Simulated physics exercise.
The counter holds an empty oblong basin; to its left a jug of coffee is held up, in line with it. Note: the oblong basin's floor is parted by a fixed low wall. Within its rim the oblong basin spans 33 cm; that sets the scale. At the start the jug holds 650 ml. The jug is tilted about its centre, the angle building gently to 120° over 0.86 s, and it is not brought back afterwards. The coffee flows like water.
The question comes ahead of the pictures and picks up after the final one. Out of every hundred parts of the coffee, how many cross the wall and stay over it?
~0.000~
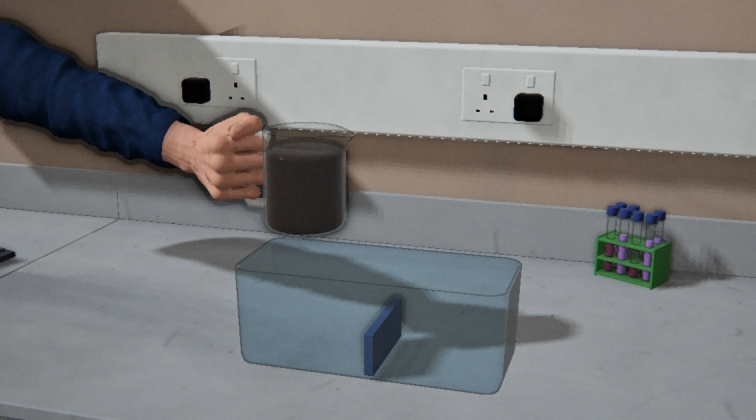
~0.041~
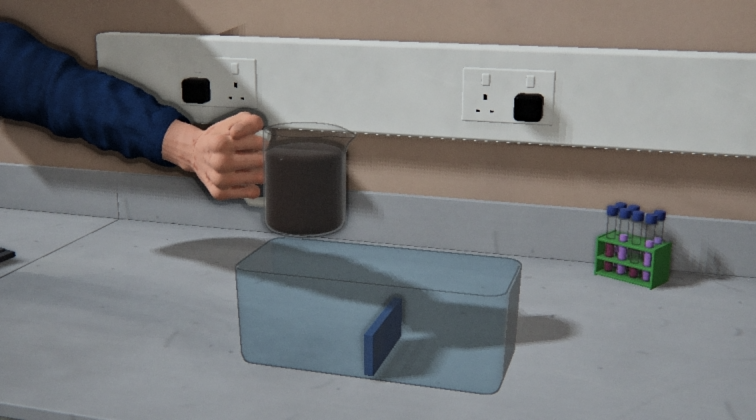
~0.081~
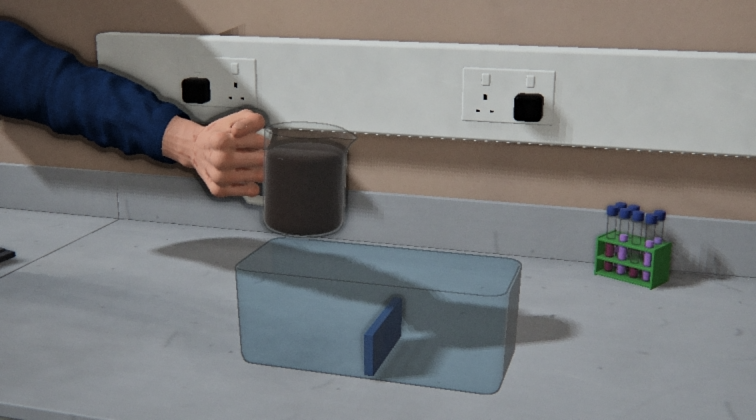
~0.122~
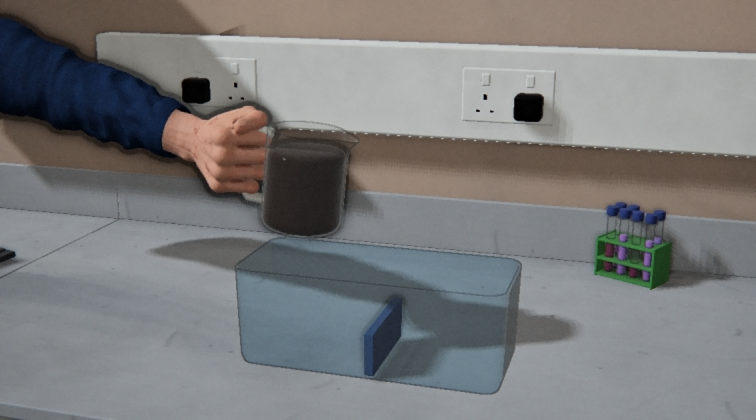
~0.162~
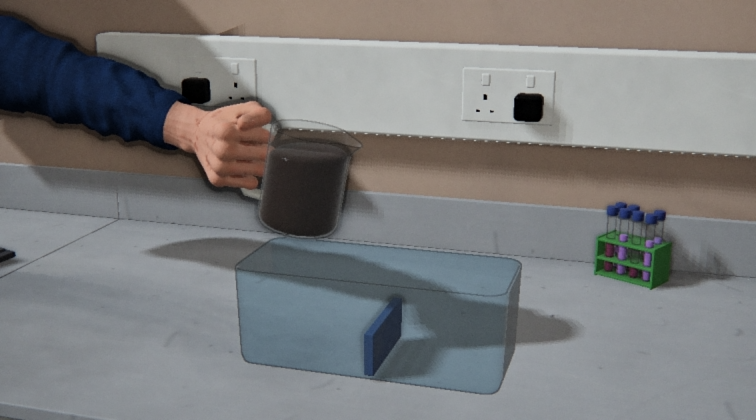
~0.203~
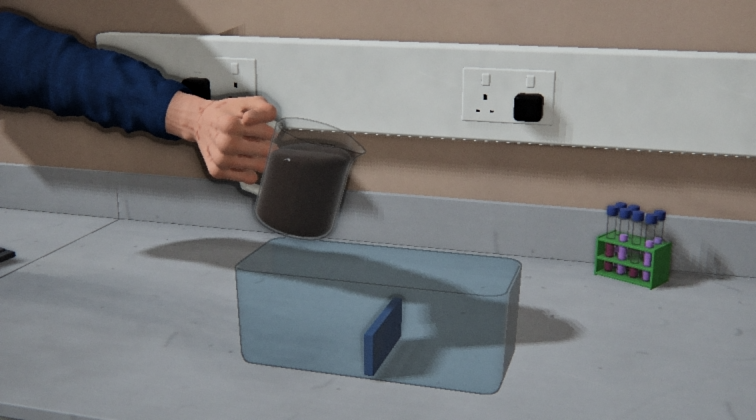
About 64 in every hundred.
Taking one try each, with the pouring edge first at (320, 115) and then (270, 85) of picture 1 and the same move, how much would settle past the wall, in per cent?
I'd say 10 percent on the first go, 5 percent on the next.
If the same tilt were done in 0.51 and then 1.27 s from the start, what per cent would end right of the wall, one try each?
45 and 75 %.
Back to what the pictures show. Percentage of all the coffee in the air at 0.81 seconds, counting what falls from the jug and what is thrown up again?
Estimate: Around 8 per cent.
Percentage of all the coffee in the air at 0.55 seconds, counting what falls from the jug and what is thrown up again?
Roughly 16 %.
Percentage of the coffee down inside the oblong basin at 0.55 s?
8 %, more or less.
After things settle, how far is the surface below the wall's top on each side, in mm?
Left about 42 mm, while the right is about 32 mm.
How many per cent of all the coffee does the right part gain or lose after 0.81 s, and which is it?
It climbs by roughly 6 per cent.
After 0.55 s the tilt is 85° and 76 per cent is still to pour, 0 is left of the wall and 8 right of it.
After 0.81 s the tilt is 119° and 14 per cent is still to pour, 20 is left of the wall and 58 right of it.
After 1.07 s the tilt is 120° and 0 per cent is still to pour, 35 is left of the wall and 64 right of it.
After 1.36 s the tilt is 120° and 0 per cent is still to pour, 35 is left of the wall and 64 right of it.
In the end 35 per cent lies left of the wall, 64 right of it and 0 outside.
